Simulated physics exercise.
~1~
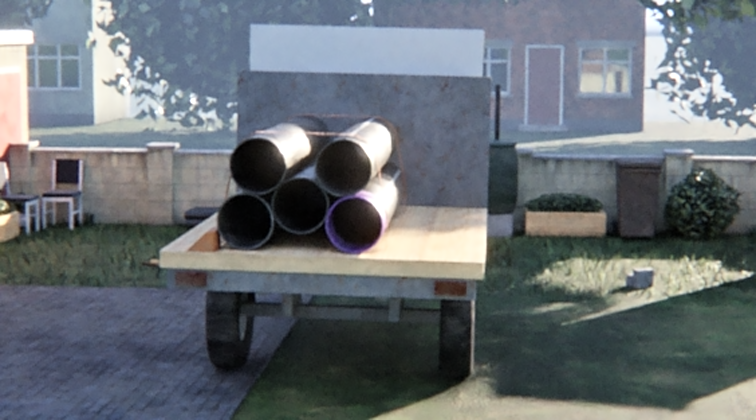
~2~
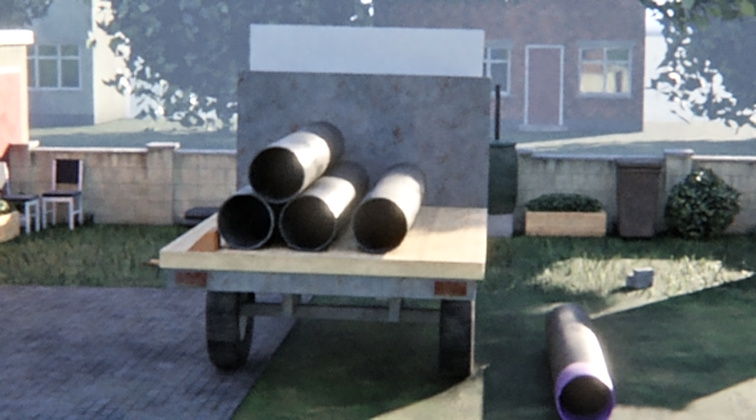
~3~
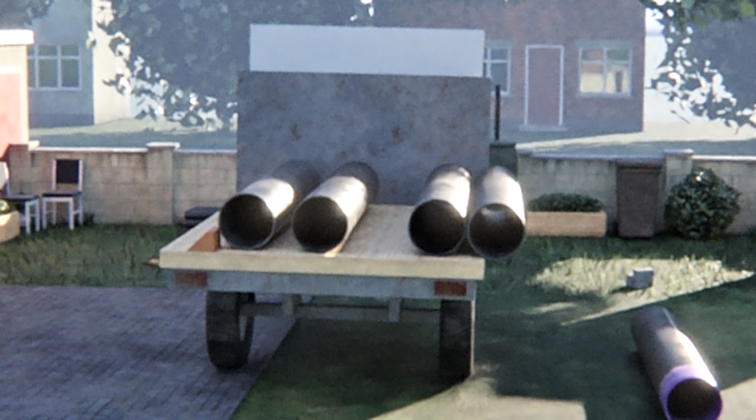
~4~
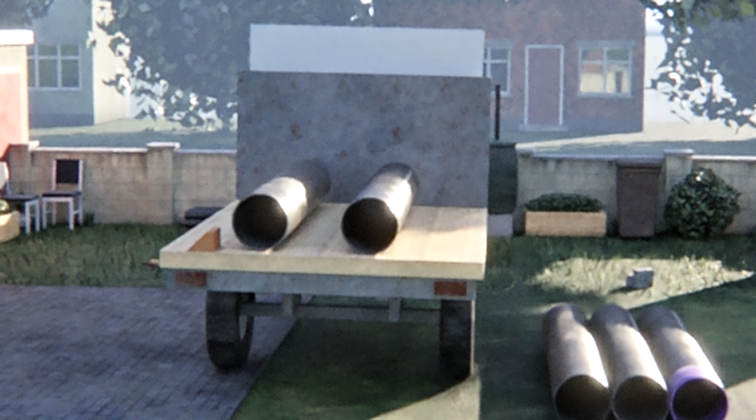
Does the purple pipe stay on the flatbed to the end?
No, the purple pipe falls off the right side and ends up on the ground.
